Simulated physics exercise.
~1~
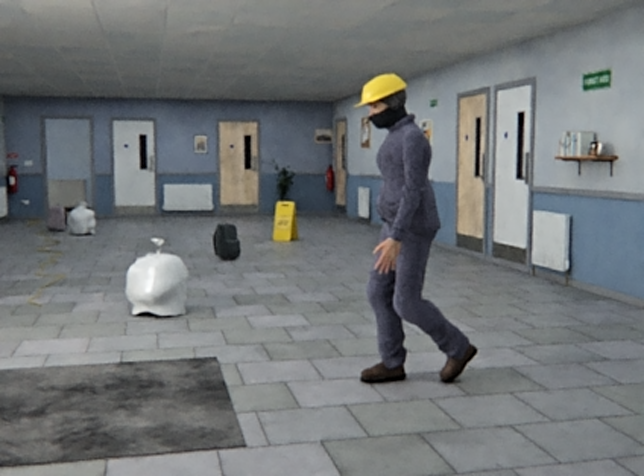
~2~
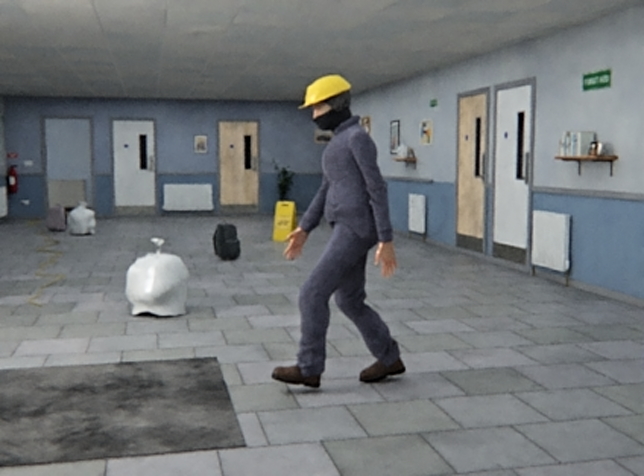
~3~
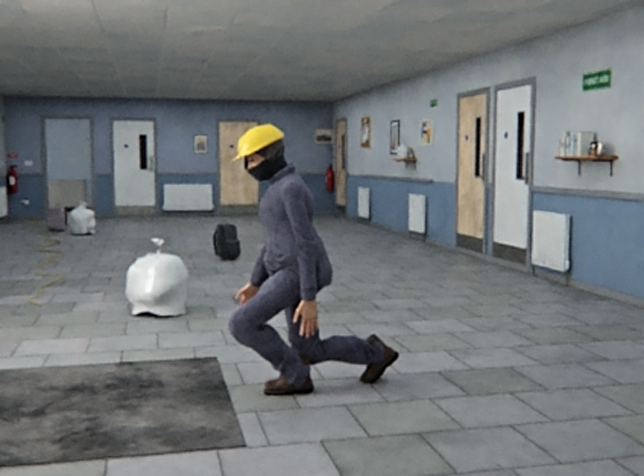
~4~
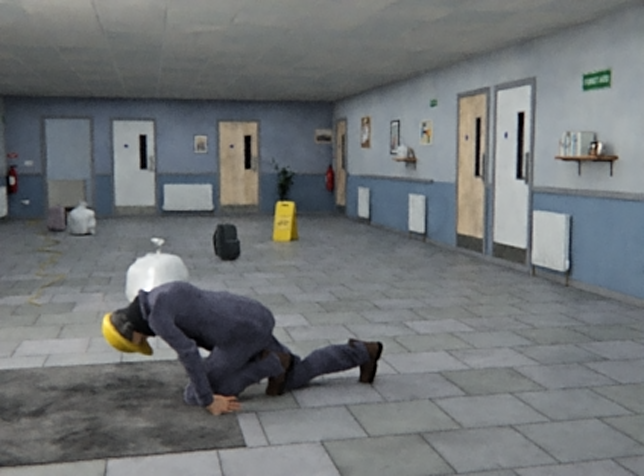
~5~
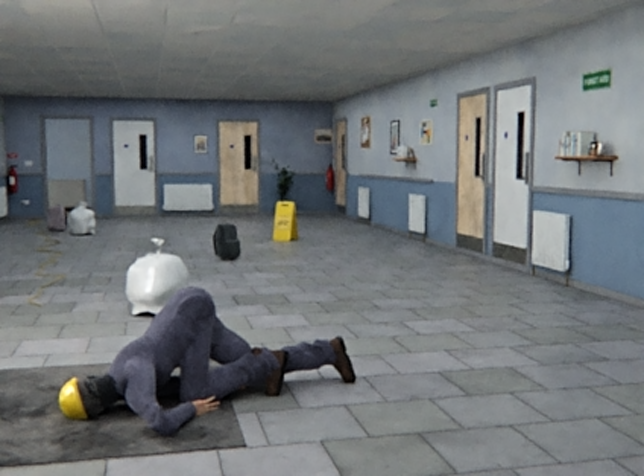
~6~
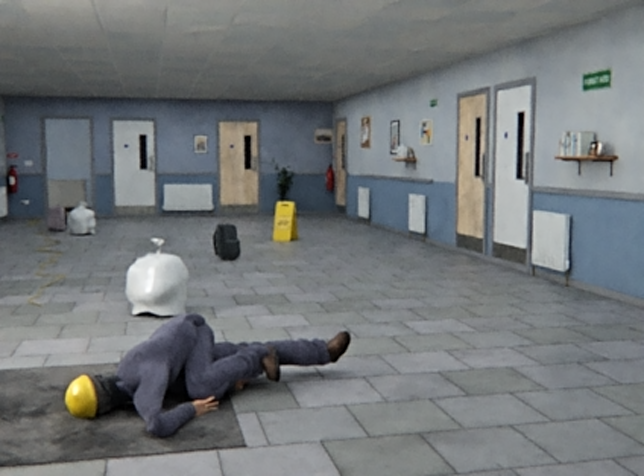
Person in yellow hard hat and dark face covering walking left, dropping to hands and knees, then slumping head-first onto black mat.
